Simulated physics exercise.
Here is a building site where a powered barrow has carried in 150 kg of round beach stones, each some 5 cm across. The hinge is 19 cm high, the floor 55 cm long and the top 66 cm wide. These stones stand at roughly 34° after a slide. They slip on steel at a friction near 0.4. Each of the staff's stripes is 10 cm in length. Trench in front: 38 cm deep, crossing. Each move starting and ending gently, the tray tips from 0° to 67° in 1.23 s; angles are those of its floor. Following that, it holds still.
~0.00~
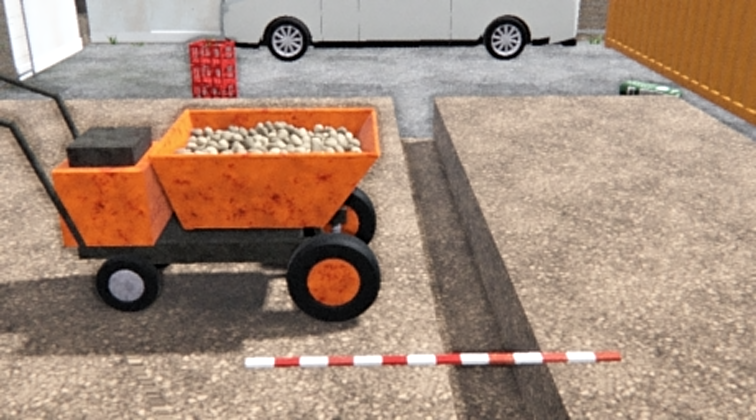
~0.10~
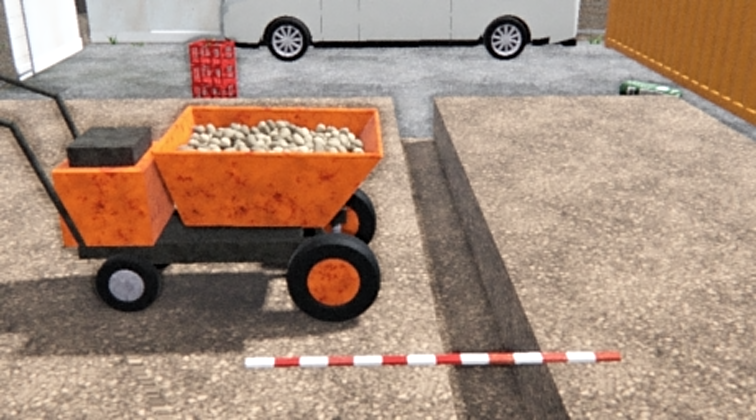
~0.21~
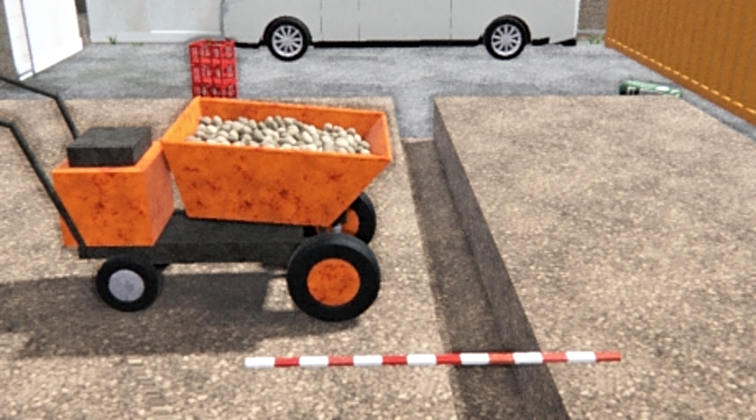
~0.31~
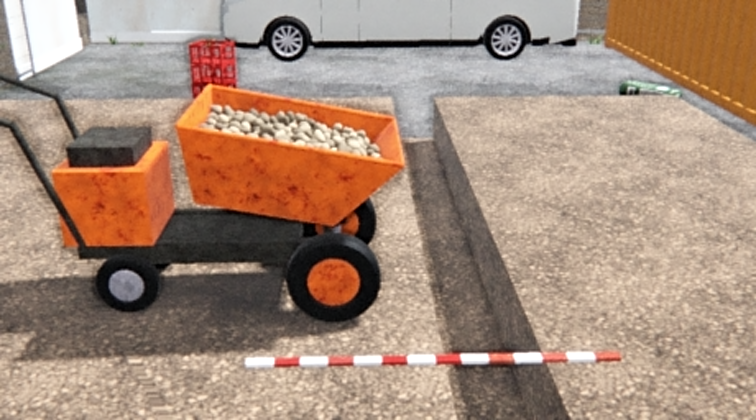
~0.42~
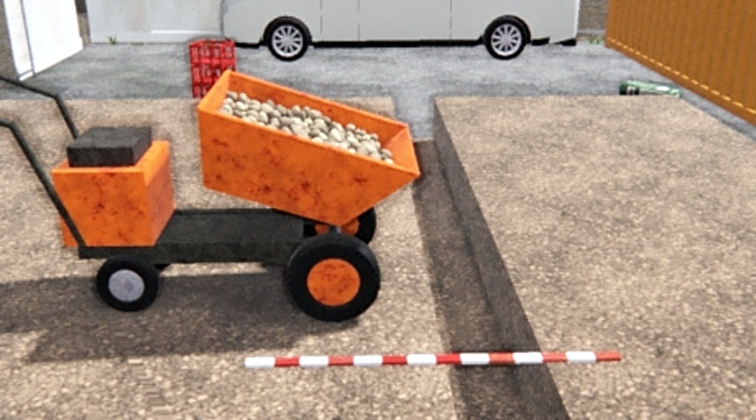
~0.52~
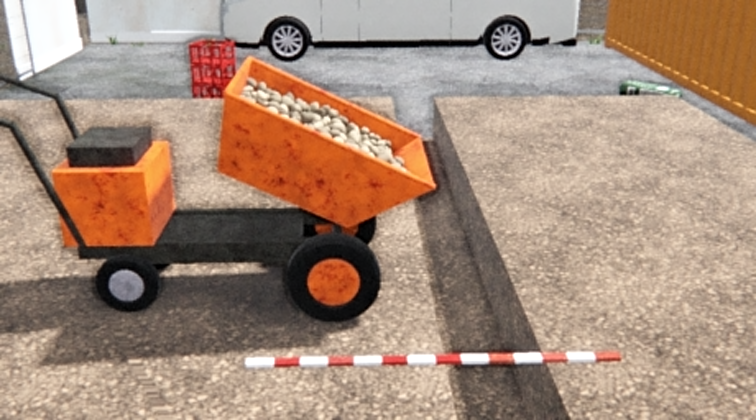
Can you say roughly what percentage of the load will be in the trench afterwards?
Roughly 70 per cent, I would say.
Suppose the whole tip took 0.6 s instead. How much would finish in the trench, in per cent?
That works out at about 50 in a hundred.
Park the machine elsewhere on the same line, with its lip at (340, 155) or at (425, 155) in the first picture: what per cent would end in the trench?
Roughly 95 in a hundred, then 35 in a hundred.
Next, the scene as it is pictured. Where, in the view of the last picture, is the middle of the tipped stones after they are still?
Roughly at (494, 334).
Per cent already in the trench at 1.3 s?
Close to 25 per cent at that time.
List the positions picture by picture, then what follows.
In the first frame, the tray is at 0°, its lip at (378, 155); the top of the load is at (263, 133).
In the second frame, lip at (381, 156), floor tilted 1°, highest stones at (265, 131); the stones move at 0.2 m/s on average.
In the third frame, lip at (390, 160), floor tilted 5°, highest stones at (242, 128); the stones move at 0.4 m/s on average.
In the fourth frame, the tray is at 11°, its lip at (403, 166); the top of the load is at (236, 118); the stones move at 0.5 m/s on average.
In the fifth frame, lip at (418, 175), floor tilted 18°, highest stones at (240, 105); the stones move at 0.6 m/s on average.
In the sixth frame, lip at (434, 187), floor tilted 26°, highest stones at (254, 91); the stones move at 0.7 m/s on average.
After 0.9 s the floor is at 56°; 100 % in the tray; the foremost stones are at (471, 226).
After 1.3 s the floor is at 67°; 64 % in the tray, 23 % in the trench, 12 % past the trench; the foremost stones are at (570, 287).
After 1.7 s the floor is at 67°; 34 % in the tray, 37 % in the trench, 29 % past the trench; the foremost stones are at (667, 281).
After 3.6 s the floor is at 67°; 0 % in the tray, 70 % in the trench, 30 % past the trench; the foremost stones are at (749, 283).
